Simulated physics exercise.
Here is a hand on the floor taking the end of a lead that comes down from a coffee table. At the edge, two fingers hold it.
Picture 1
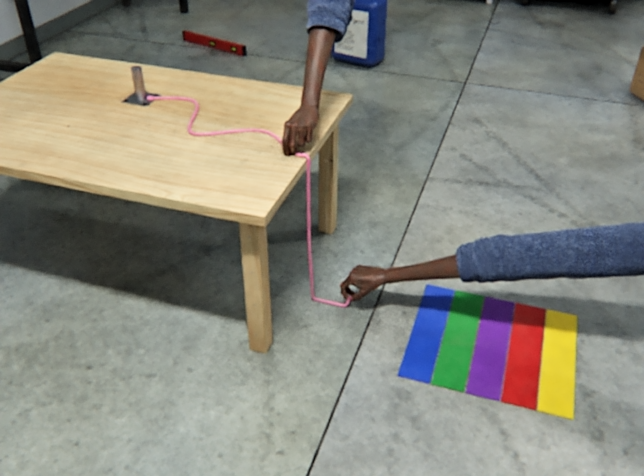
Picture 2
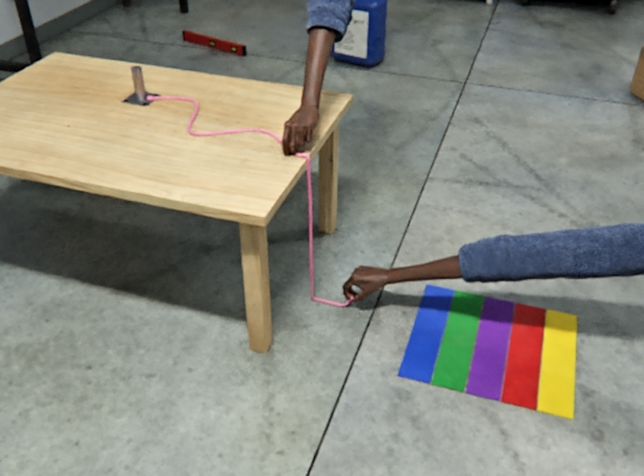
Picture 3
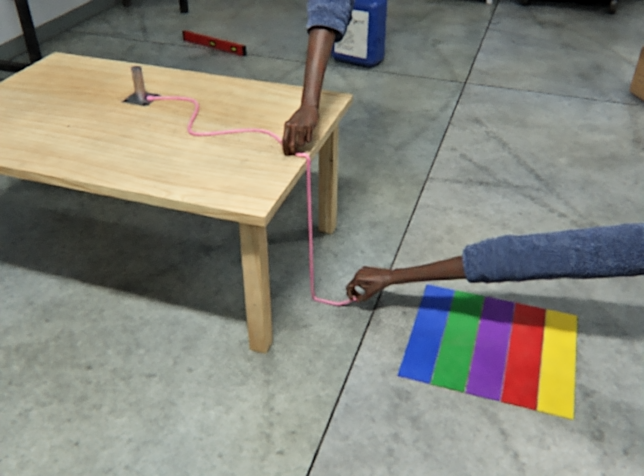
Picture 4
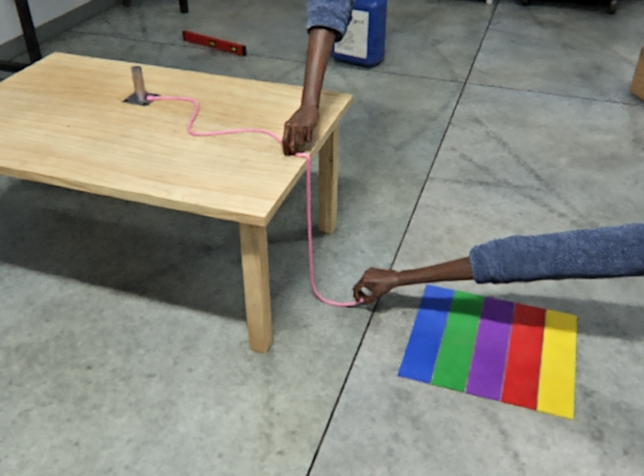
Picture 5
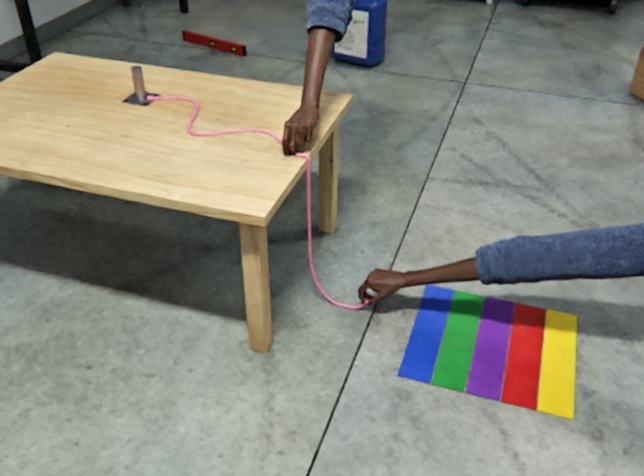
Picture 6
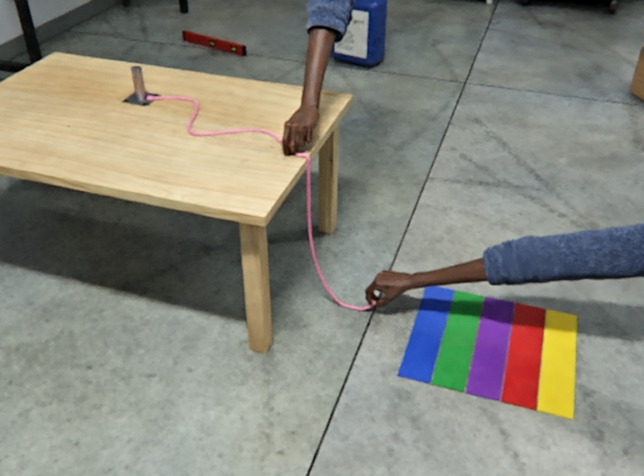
A hand low by the floor drew the end of a pink cord slowly a short way right, toward a striped colored sheet, while another hand pinched the cord at the wooden table's edge.
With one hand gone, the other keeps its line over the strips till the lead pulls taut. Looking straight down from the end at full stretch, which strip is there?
The red strip is there.
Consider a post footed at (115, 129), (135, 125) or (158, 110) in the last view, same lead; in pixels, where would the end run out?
In pixels, the answers are (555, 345), (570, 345) and (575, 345).
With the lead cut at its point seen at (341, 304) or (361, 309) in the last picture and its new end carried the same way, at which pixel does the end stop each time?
It would end up close to (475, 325), then close to (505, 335).
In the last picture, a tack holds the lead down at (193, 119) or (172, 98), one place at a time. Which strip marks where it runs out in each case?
One after the other, purple; red.
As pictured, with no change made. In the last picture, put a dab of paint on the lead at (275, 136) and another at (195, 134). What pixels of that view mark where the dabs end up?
(318, 155) and (246, 129).
Soon after, end near (476, 326); over green.
Then, end near (511, 333); over purple.
At full stretch, end near (532, 338); over red. The end stops over the red strip.
